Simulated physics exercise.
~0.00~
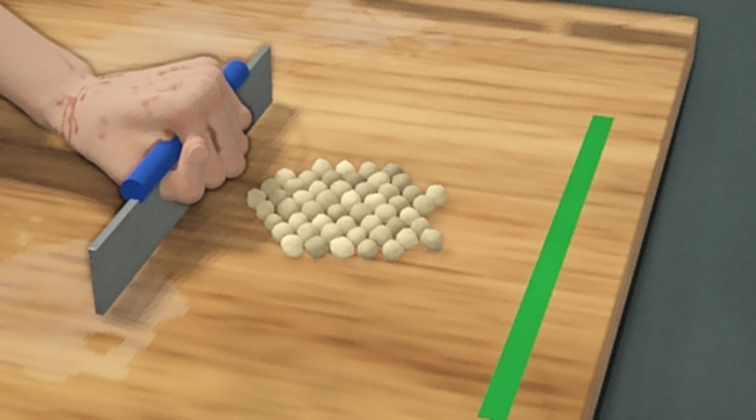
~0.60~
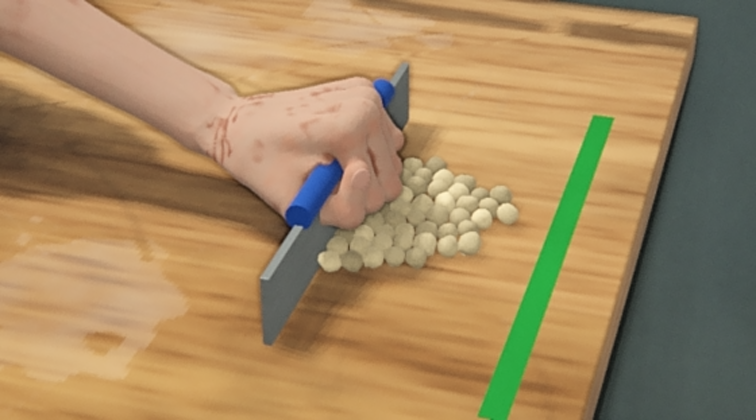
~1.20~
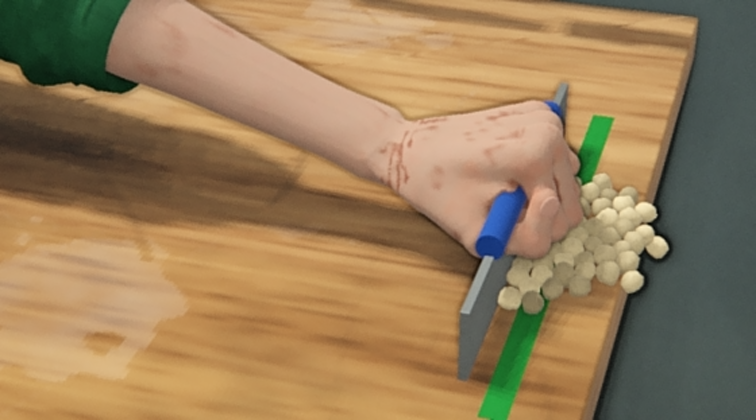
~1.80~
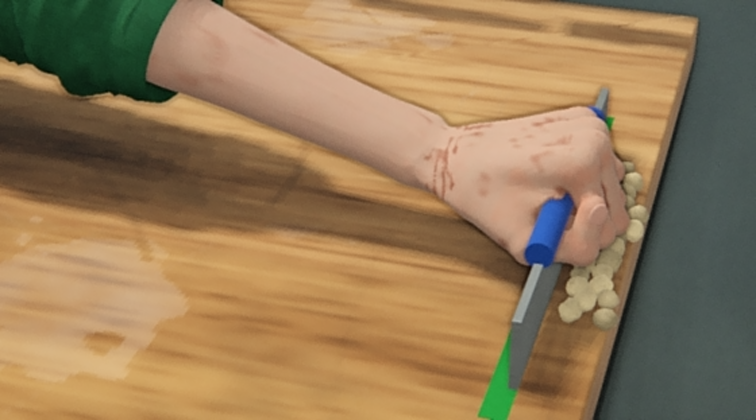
A hand gripping a blue-handled scraper pushed a heap of small pale balls to the right across a wooden table, reaching the green tape near the edge, where the scraper stopped and about half the heap had gone over.
